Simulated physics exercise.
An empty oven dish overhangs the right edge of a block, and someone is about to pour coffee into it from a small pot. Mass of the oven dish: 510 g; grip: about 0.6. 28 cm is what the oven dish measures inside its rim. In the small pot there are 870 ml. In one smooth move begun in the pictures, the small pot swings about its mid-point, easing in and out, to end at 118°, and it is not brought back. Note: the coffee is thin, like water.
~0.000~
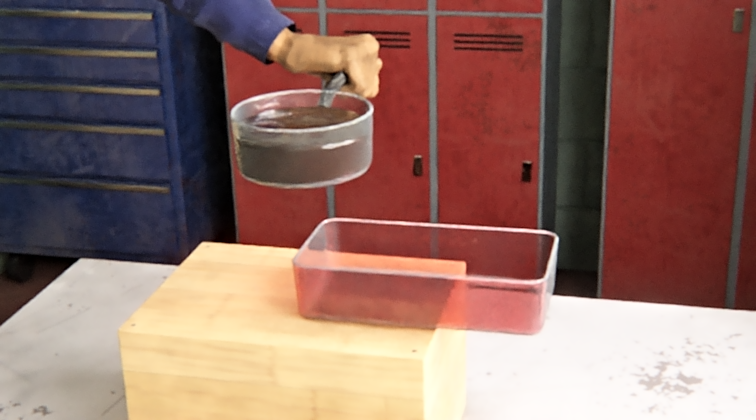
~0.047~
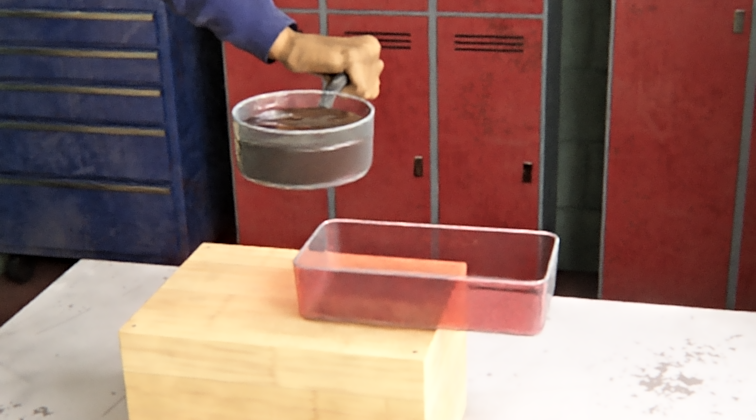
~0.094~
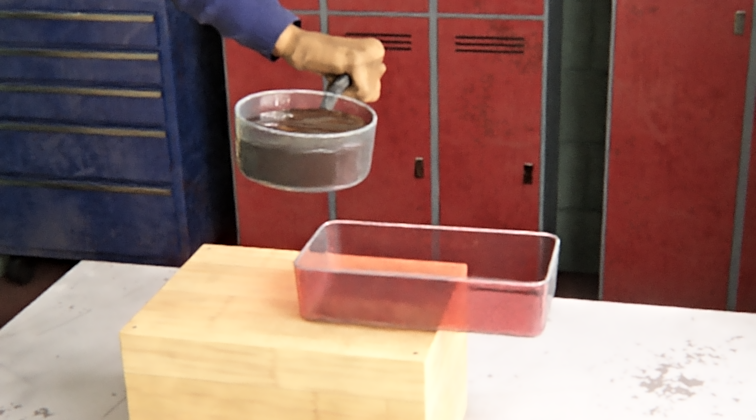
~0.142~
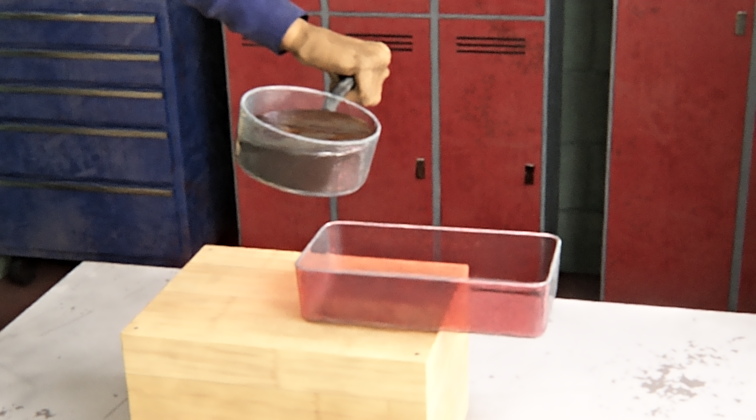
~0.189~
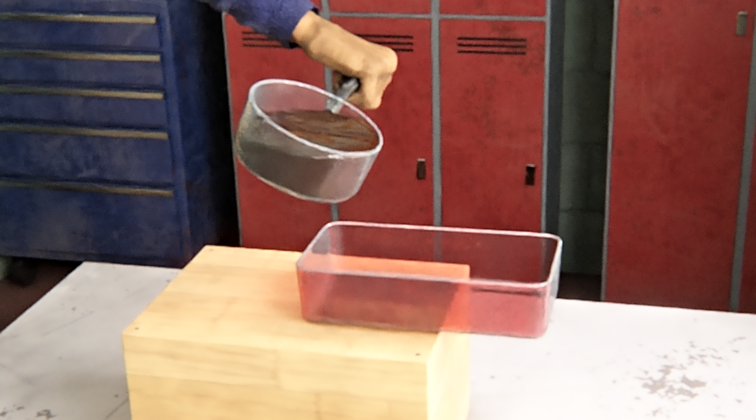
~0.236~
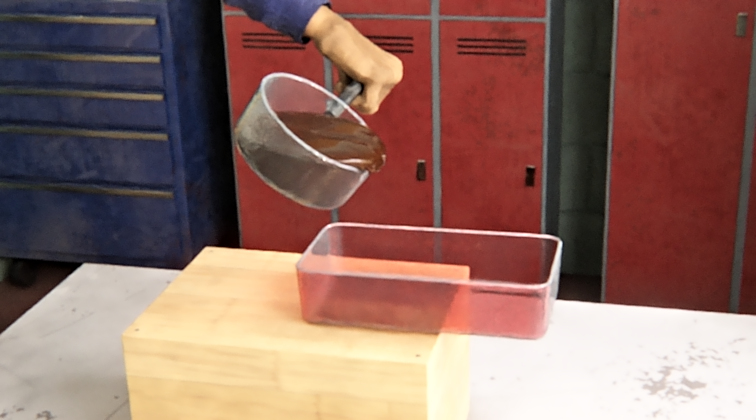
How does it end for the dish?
The dish stays safe.
After 0.50 s the tilt is 108° and 11 per cent is still to pour; the oven dish lies level with 58 per cent in it.
After 0.70 s the tilt is 118° and 1 per cent is still to pour; the oven dish lies level with 63 per cent in it.
After 0.90 s the tilt is 118° and 0 per cent is still to pour; the oven dish lies level with 83 per cent in it.
After 1.12 s the tilt is 118° and 0 per cent is still to pour; the oven dish lies level with 83 per cent in it.
In the end the oven dish lies level with 83 per cent in it.
